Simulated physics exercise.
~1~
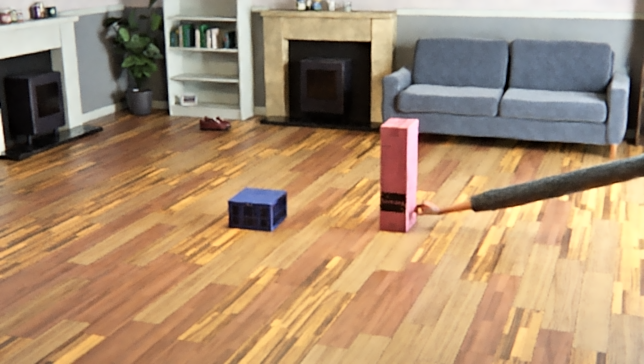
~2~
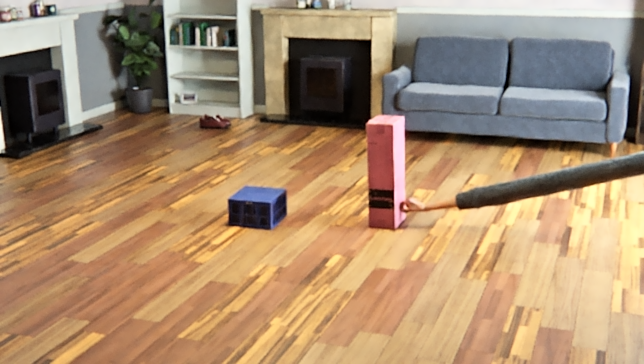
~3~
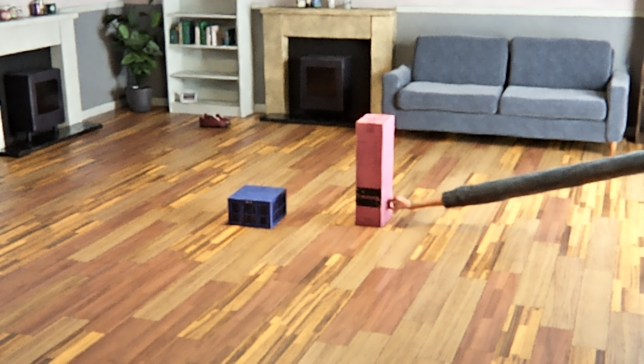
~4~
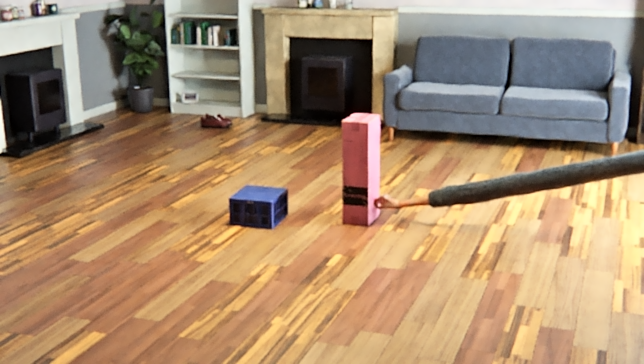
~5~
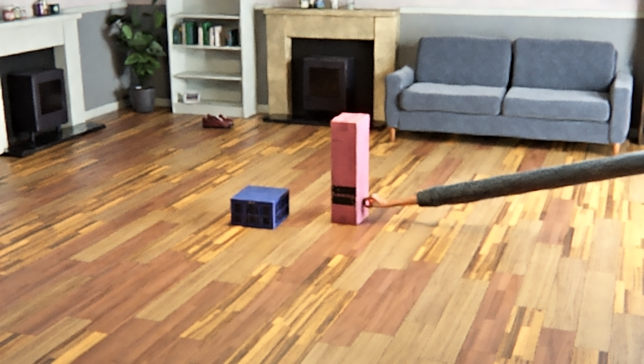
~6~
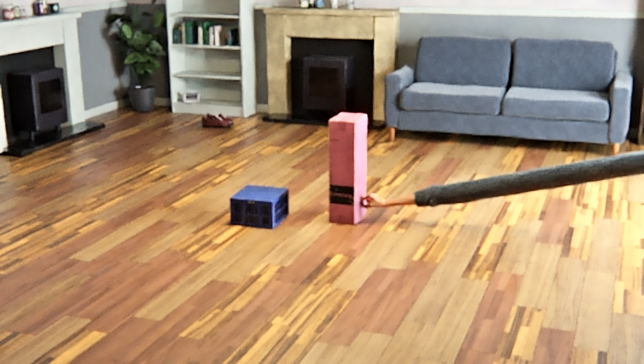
A tall pink box slides left toward a blue crate as a rod-like finger pushes it, staying upright.
